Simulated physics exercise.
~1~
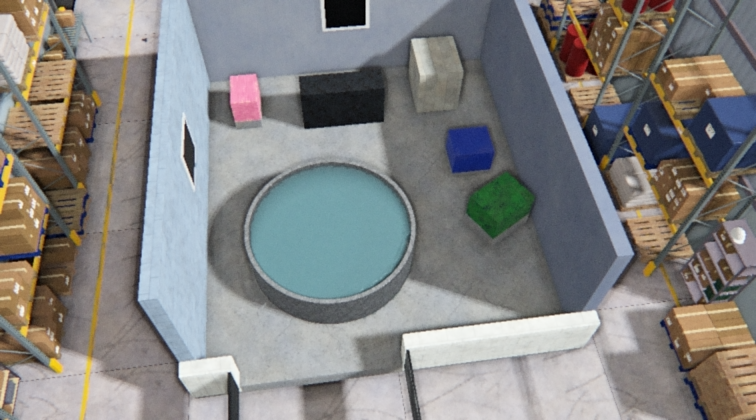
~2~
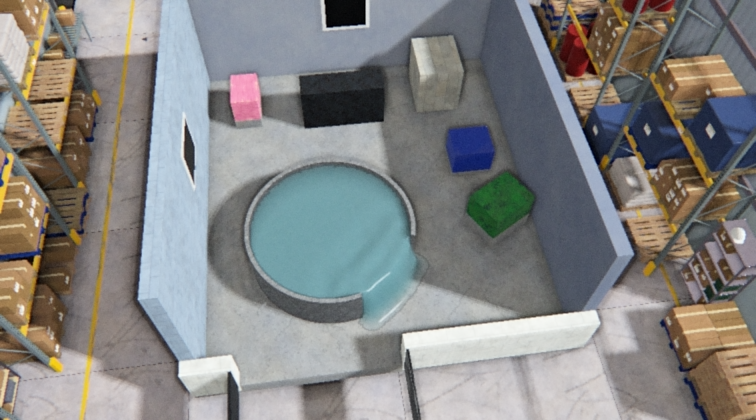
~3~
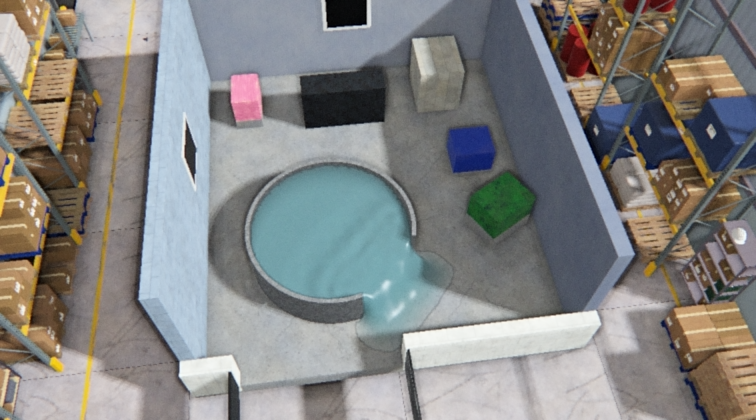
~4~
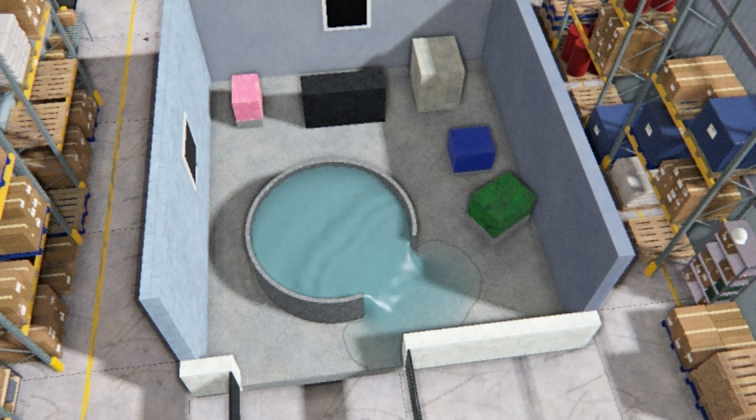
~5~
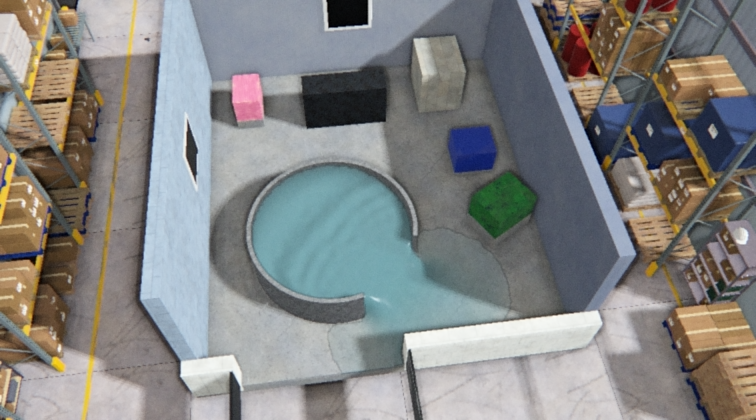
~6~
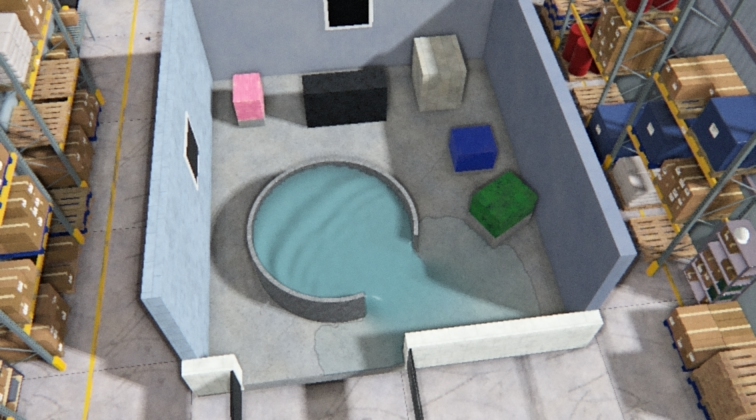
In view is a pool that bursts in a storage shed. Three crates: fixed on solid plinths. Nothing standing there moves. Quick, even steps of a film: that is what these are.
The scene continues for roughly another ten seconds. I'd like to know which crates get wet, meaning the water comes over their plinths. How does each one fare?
The green crate does get wet. The blue crate does get wet. The pink crate does not get wet.
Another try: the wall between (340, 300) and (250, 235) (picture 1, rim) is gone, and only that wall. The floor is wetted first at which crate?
My pick is the pink one.
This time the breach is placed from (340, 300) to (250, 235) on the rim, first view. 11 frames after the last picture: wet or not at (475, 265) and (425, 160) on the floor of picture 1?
I'd expect the first point to stay dry and the second point to stay dry.
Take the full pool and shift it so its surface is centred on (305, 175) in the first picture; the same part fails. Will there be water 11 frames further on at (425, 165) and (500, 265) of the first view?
Taking them in turn, left unwetted, then drenched.
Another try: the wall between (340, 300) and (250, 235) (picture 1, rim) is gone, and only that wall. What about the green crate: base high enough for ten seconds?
The green crate is not reached.
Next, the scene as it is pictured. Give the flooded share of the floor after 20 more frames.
My estimate is near 40 per cent.
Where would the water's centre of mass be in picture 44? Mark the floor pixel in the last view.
Centre point: Around (403, 232).
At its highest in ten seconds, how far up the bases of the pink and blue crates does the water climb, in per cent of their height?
Near 60 and 180 in a hundred.
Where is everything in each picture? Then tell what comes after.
In the first picture, still water in the round tank at (330, 228).
In the second picture, the front is at (415, 256), out from the gap at (395, 284).
In the third picture, the front is at (447, 267), out from the gap at (395, 286).
In the fourth picture, water pours out at (395, 287) and has run to (470, 267).
In the fifth picture, the front is at (505, 293), out from the gap at (396, 287).
In the sixth picture, water pours out at (397, 286) and has run to a hidden place.
A moment on, water covers 20 % of the floor; the green crate water round its plinth, the blue crate not reached, the pink crate not reached.
Next, water covers 25 % of the floor; the green crate water round its plinth, the blue crate water round its plinth, the pink crate not reached.
Then, water covers 40 % of the floor; the green crate water round its plinth, the blue crate water round its plinth, the pink crate not reached.
Later, water covers 75 % of the floor; the green crate water round its plinth, the blue crate water round its plinth, the pink crate water round its plinth.
In the end, water covers 100 % of the floor; the green crate was topped, the blue crate was topped, the pink crate stayed above the water.
